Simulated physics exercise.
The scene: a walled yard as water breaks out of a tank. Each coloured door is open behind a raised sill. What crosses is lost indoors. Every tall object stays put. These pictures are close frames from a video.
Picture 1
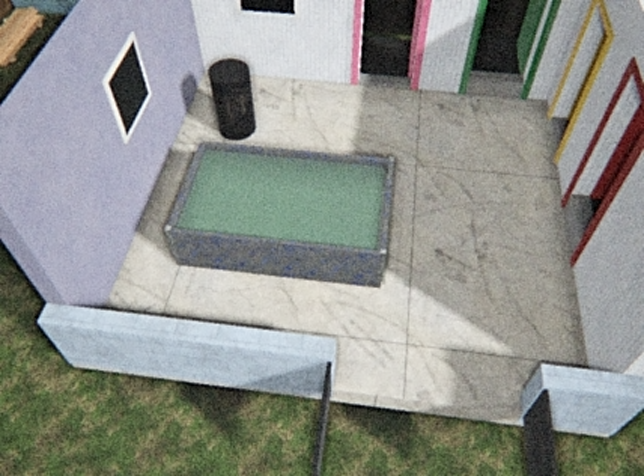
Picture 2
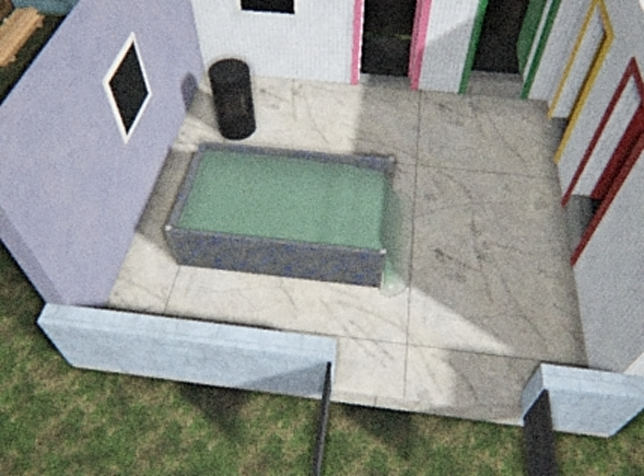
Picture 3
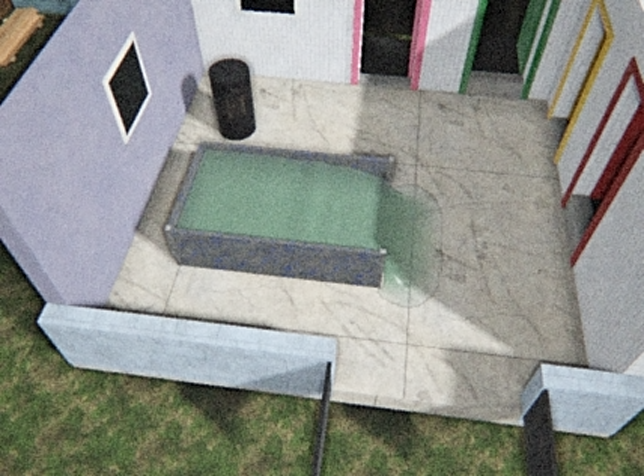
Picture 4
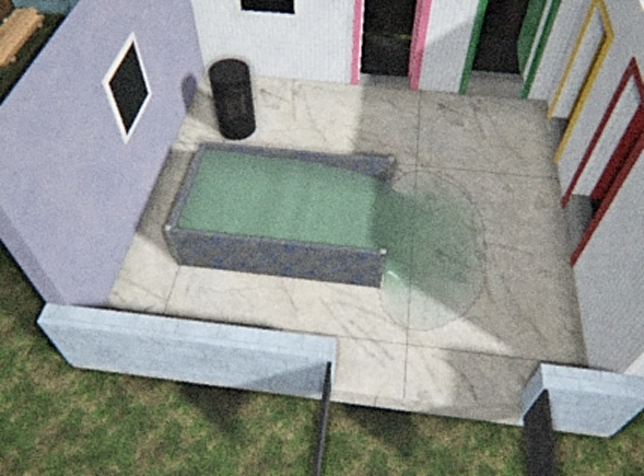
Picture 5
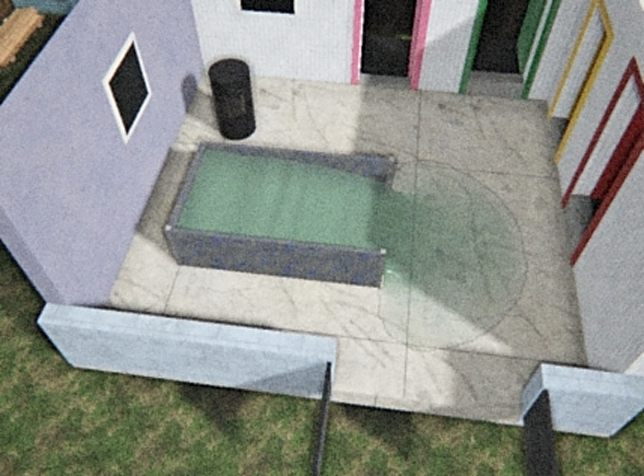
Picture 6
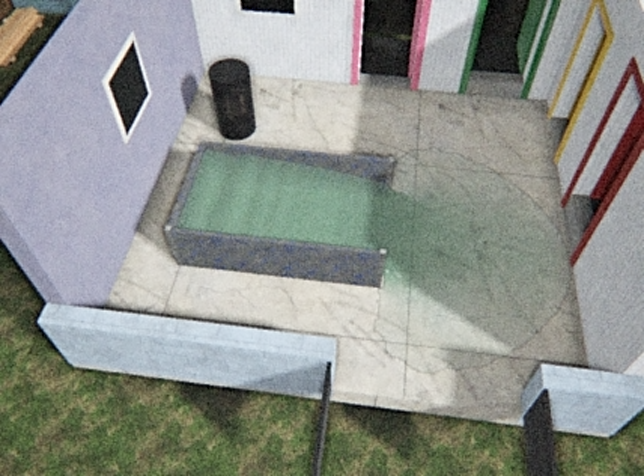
In a walled yard with coloured doorways, a rectangular tank of green water sits still, then its right end opens and water pours out, spreading rightward across the pale floor in a widening, rounded sheet.
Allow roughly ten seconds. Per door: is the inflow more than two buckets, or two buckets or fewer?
In order: Yellow door: More than two buckets, red door: No more than two buckets, green door: No more than two buckets, pink door: No more than two buckets.
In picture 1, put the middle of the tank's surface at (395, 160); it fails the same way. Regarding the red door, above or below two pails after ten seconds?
Briefly, red crosses the line.
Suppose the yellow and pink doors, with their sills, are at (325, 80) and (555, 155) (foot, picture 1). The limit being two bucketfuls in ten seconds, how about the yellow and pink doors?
Well, the yellow one stays short of the threshold, while the pink one crosses the threshold.
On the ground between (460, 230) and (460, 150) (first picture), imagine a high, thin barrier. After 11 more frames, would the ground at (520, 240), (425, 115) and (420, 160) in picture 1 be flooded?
In order: Soaked, soaked, soaked.
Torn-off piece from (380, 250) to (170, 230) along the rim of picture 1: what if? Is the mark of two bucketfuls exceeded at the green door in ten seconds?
Green door: Falls short.
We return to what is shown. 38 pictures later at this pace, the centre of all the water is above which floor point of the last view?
The centre of mass sits at about (400, 204).
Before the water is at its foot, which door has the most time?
Result: The pink-painted one.
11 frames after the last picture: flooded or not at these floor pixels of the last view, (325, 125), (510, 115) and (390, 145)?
Result, in the order given: Not wetted / wetted / not wetted.
A moment on, water covers 35 % of the floor; the yellow door not reached, the red door wet at the sill, nothing in, the green door not reached, the pink door not reached.
Next, water covers 35 % of the floor; the yellow door under two buckets in, the red door wet at the sill, nothing in, the green door not reached, the pink door not reached.
Then, water covers 50 % of the floor; the yellow door over two buckets in, the red door under two buckets in, the green door wet at the sill, nothing in, the pink door wet at the sill, nothing in.
Later, water covers 95 % of the floor; the yellow door over two buckets in, the red door under two buckets in, the green door wet at the sill, nothing in, the pink door under two buckets in.
In the end, water covers 95 % of the floor; the yellow door far over two buckets in, the red door under two buckets in, the green door wet at the sill, nothing in, the pink door under two buckets in.
